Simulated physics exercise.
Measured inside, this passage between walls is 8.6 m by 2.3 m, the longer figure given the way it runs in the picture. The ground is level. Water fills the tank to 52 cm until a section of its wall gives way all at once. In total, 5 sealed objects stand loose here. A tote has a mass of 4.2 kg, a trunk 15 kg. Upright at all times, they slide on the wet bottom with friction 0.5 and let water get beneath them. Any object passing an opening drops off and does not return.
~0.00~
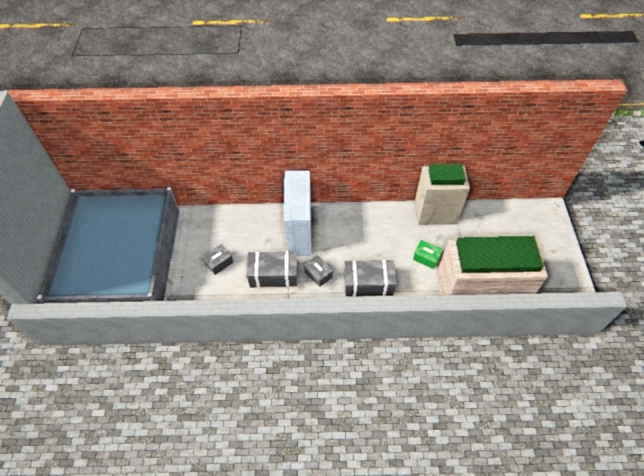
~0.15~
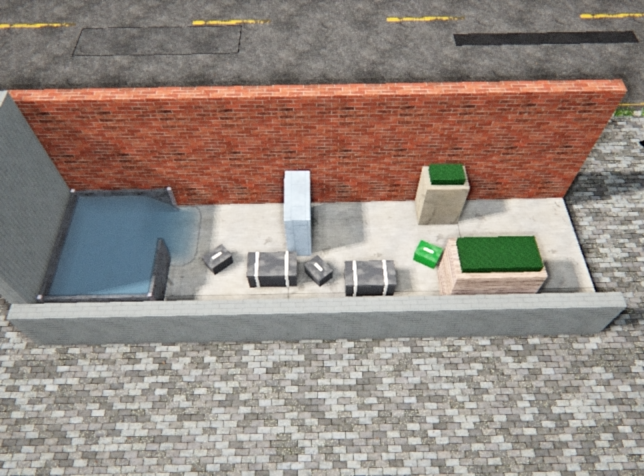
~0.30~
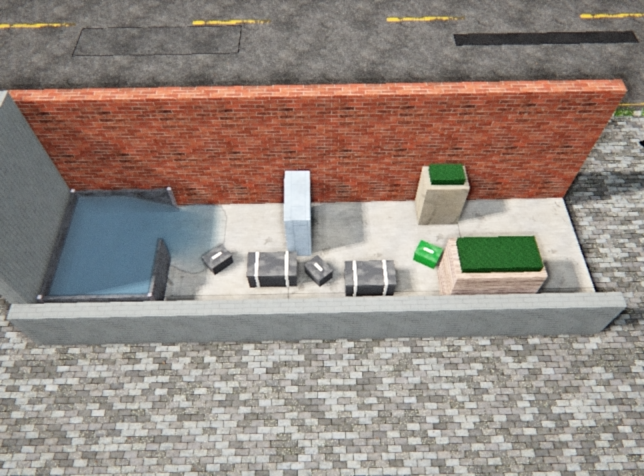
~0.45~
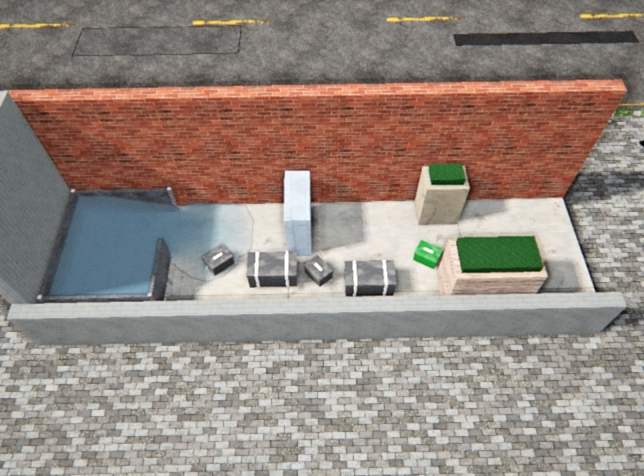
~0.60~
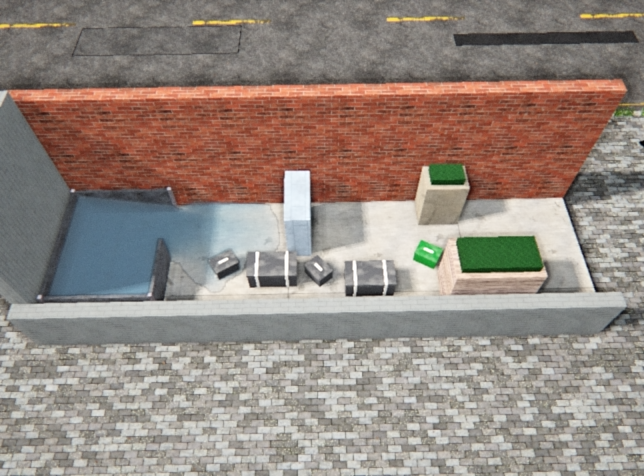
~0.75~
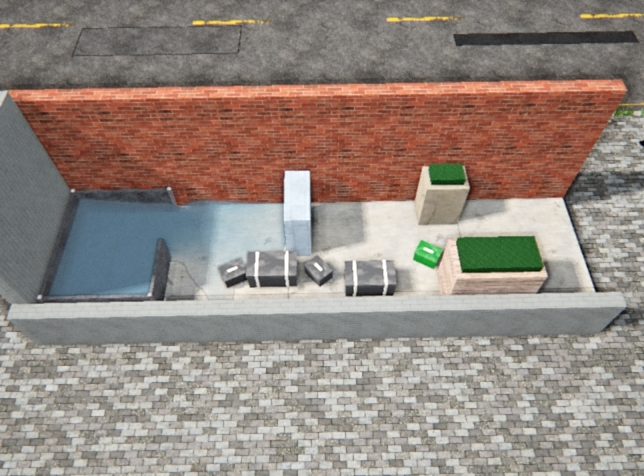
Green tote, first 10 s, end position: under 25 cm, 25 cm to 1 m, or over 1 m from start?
Over 1 m.
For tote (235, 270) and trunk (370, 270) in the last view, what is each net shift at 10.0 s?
80 cm; 20 cm.
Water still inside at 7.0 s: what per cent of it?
About 94 per cent.
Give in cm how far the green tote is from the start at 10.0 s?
I'd say close to 250 centimetres.
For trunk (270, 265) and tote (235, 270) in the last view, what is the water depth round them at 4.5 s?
I'd estimate 9 cm for the first and 8 cm for the second.
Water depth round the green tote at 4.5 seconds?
Depth: About 2 cm.
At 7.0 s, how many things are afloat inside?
Tally: 3 of them.
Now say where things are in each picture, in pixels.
The first frame shows the green tote at (429, 251) rests on the ground; water covers 3.1 m2; 0 of 5 have shifted.
The second frame shows the green tote at (429, 251) rests on the ground; water covers 3.6 m2; 0 of 5 have shifted.
The third frame shows the green tote at (429, 251) rests on the ground; 4.2 m2 under water; 0 of 5 have shifted.
The fourth frame shows the green tote at (429, 251), on the bottom; 4.9 m2 under water; 0 of 5 have shifted.
The fifth frame shows the green tote at (429, 251) rests on the ground; water covers 5.6 m2; 1 of 5 have shifted.
The sixth frame shows the green tote at (429, 251), on the bottom; water covers 6.1 m2; 1 of 5 have shifted.
After 2.0 s the green tote is near (429, 251), 0.0 m from its start, aground; 0 of 5 are out; 1 afloat.
After 4.5 s the green tote is near (499, 246), 1.2 m from its start, aground; 0 of 5 are out; 3 afloat.
After 7.0 s the green tote is near (568, 265), 2.3 m from its start, aground; 0 of 5 are out; 3 afloat.
After 10.0 s the green tote is near (581, 268), 2.5 m from its start, aground; 0 of 5 are out; 3 afloat.
